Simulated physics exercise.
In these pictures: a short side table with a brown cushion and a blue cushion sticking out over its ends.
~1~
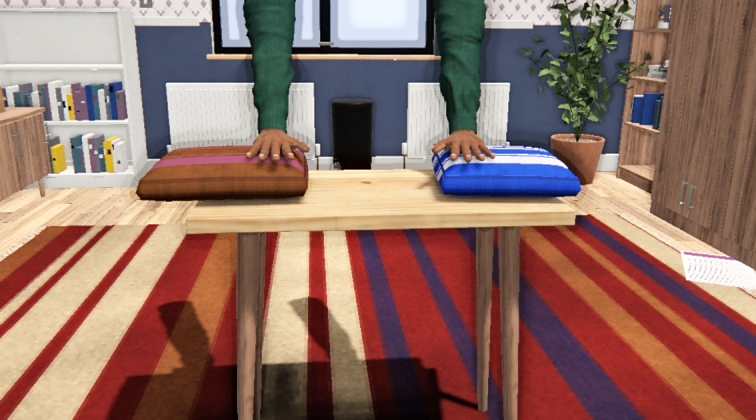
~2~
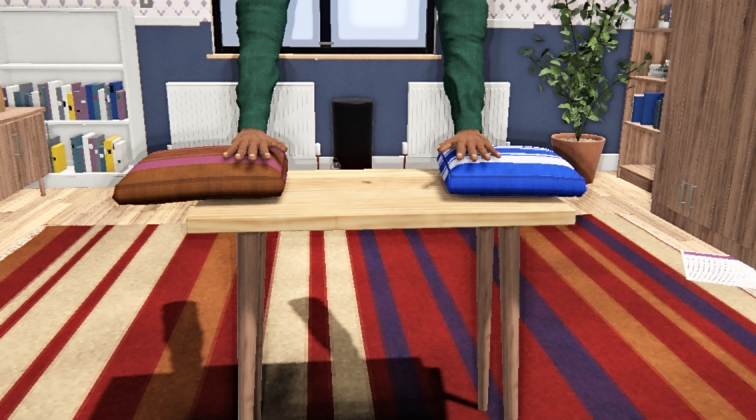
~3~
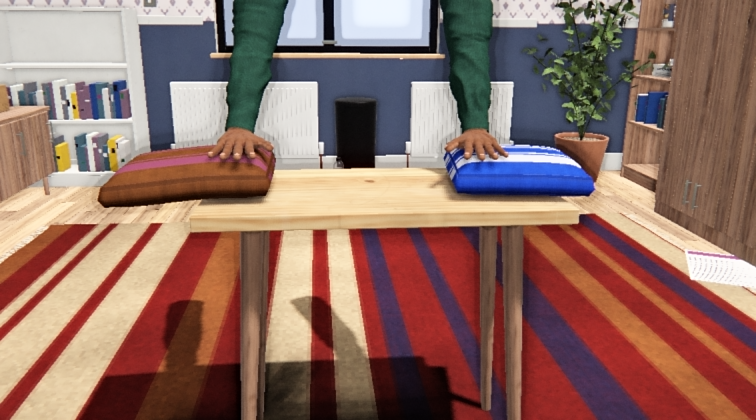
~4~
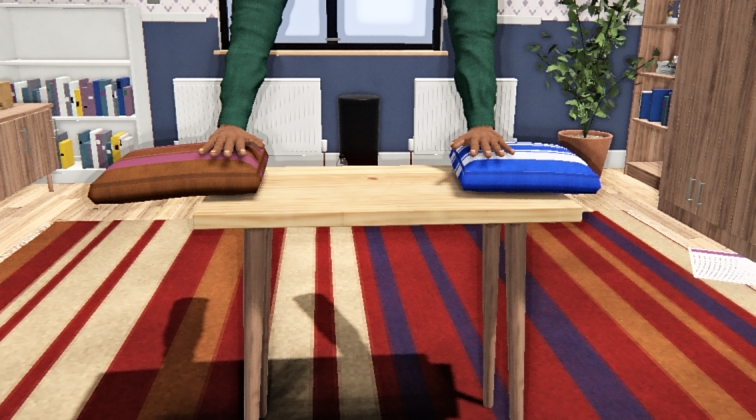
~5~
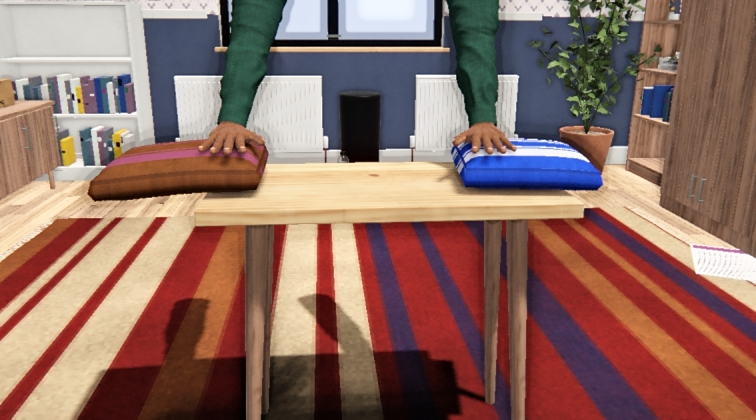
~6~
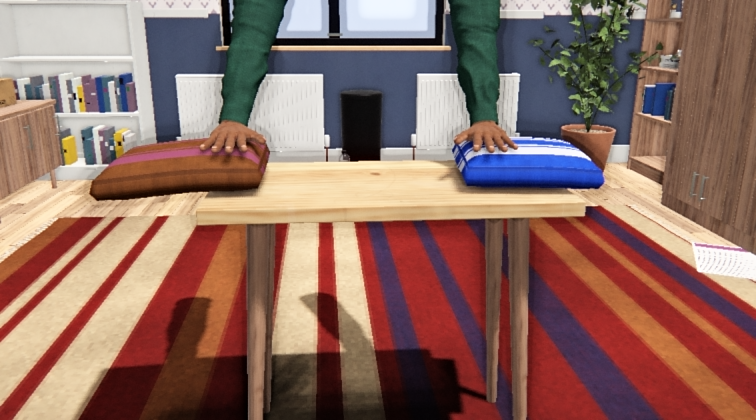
Two hands resting on a brown cushion and a blue cushion slid them slightly apart on a small wooden table, the brown one moving farther left, then stayed on them, nearly still.
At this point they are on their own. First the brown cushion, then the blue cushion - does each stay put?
Brown cushion: Gone off; blue cushion: Still there.
Then, 0.46 s past the final frame, brown cushion falling near (173, 293); blue cushion unmoved.
Then, 0.76 s past the final frame, brown cushion on the floor; blue cushion unmoved.
When it is over, brown cushion on the floor; blue cushion unmoved. The brown cushion slumps off the end and the blue cushion remains on top.
